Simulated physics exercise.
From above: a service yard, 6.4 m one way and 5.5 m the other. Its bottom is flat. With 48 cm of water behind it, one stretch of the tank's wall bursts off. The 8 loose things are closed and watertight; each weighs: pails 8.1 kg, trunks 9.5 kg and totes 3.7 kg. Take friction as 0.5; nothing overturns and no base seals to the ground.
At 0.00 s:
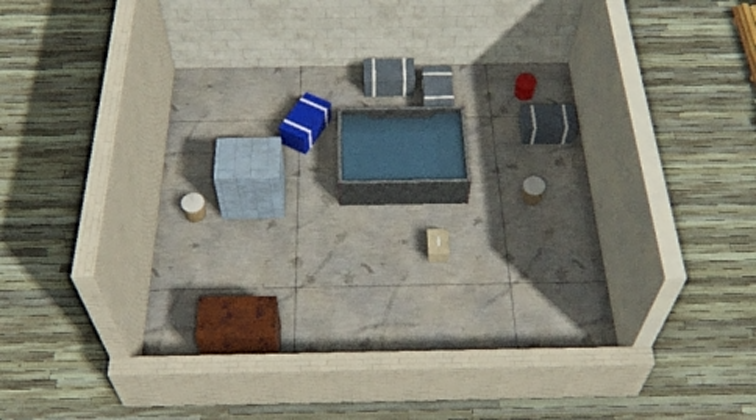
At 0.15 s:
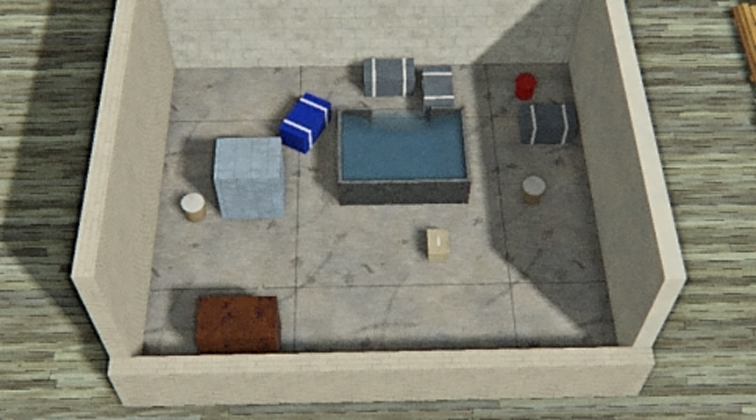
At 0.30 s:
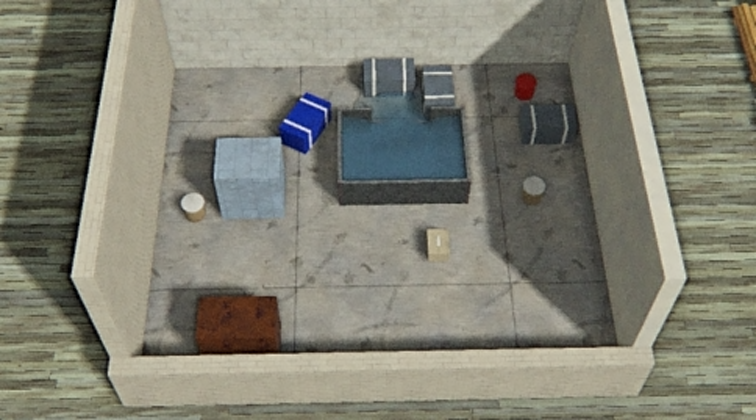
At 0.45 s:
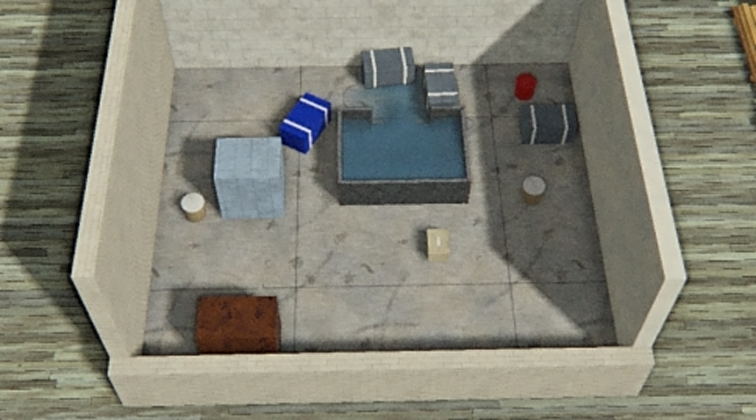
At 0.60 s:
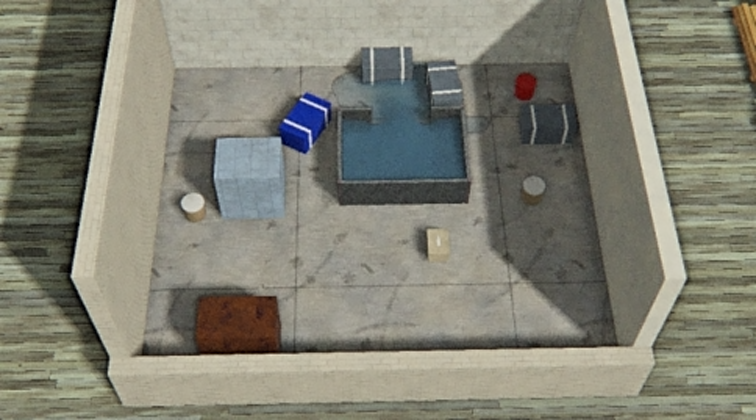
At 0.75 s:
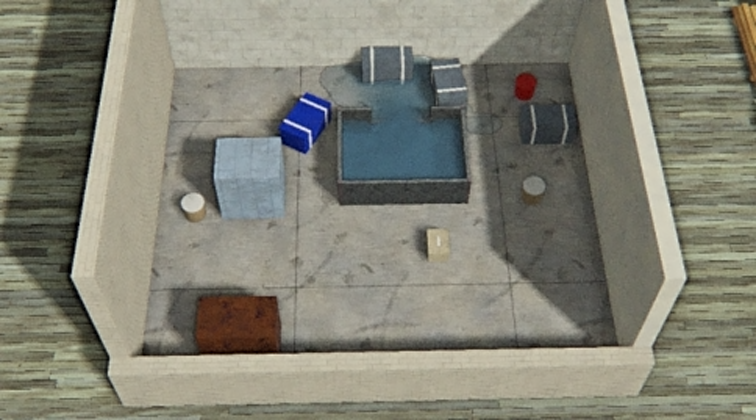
Water poured through a gap in the back wall of the tank and spread across the yard floor behind it, nudging two grey containers slightly, while the blue trunk and red pail stayed put.
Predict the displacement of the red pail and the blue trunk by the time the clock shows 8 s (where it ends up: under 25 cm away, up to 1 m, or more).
The red pail travels far, the blue trunk holds its place.
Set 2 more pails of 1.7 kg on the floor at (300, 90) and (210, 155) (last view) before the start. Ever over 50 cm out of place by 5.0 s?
In turn: Past it, more.
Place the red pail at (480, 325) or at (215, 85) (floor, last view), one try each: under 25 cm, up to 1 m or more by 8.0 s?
In turn: It barely shifts; it gets carried off.
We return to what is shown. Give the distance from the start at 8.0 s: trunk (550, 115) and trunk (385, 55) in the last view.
In turn: 200 cm, 350 cm.
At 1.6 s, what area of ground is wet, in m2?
Some 7.5 m2.
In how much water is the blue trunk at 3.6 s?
About 1 cm.
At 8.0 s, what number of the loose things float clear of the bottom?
I count 3.
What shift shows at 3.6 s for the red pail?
About 60 cm.
After 1.6 s the red pail is near (526, 81), 0.0 m from its start, aground; the blue trunk is near (305, 115), 0.0 m from its start, aground; 1 afloat.
After 3.6 s the red pail is near (552, 105), 0.6 m from its start, aground; the blue trunk is near (305, 115), 0.0 m from its start, aground; 2 afloat.
After 5.6 s the red pail is near (562, 158), 1.6 m from its start, aground; the blue trunk is near (305, 115), 0.0 m from its start, aground; 3 afloat.
After 8.0 s the red pail is near (561, 160), 1.6 m from its start, aground; the blue trunk is near (304, 113), 0.0 m from its start, afloat; 3 afloat.
